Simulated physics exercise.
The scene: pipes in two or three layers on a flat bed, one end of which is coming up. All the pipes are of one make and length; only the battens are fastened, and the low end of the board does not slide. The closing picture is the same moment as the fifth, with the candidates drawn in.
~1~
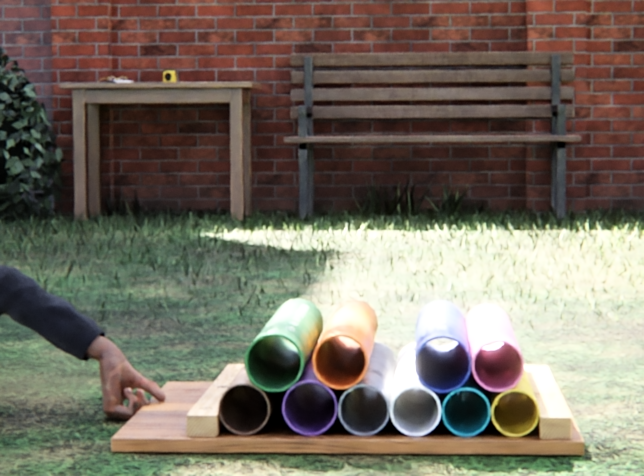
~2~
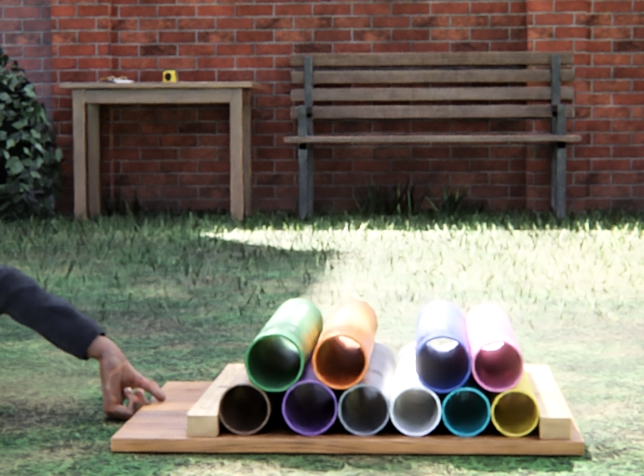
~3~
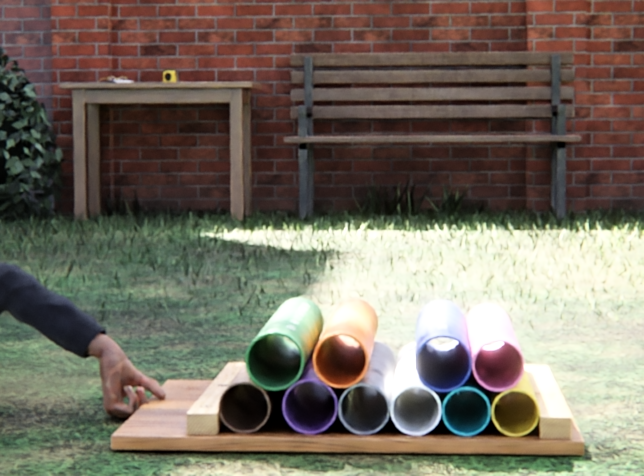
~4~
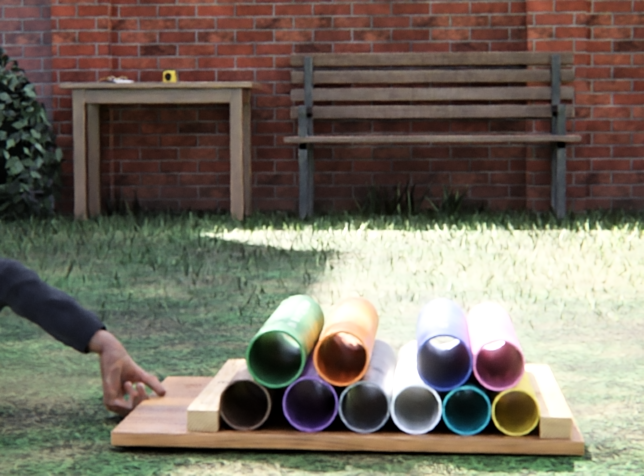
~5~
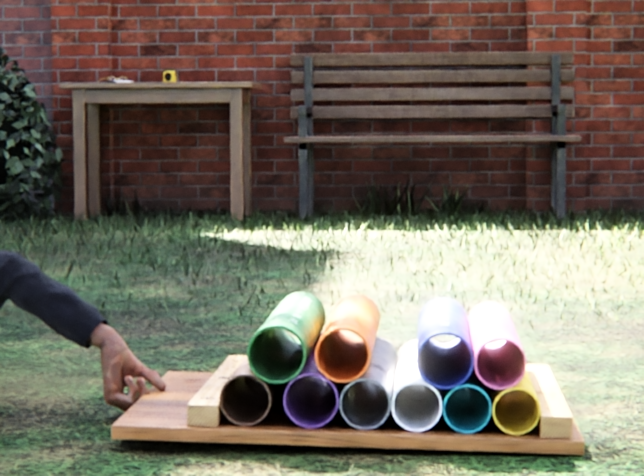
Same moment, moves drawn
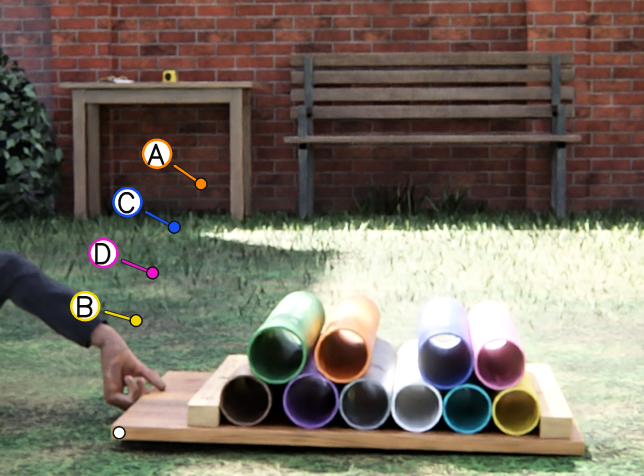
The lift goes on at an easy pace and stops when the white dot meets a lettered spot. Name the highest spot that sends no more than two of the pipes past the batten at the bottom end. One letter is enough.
Up to D.
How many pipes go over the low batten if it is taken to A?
At A the number is four.
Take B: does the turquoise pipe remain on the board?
The turquoise pipe: Yes.
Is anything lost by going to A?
At A: Yes.
On the marked copy, A at (201, 184); B at (136, 320); C at (175, 227); D at (152, 273); the white dot at (119, 433).
Following D. Soon after the start, board at 15°.
Later, board at 22°.
In the end, board at 22°, one over the low batten (pink).
As for the rest, A four over the low batten (blue, green, pink, orange); B none over the low batten; C four over the low batten (blue, green, pink, orange).
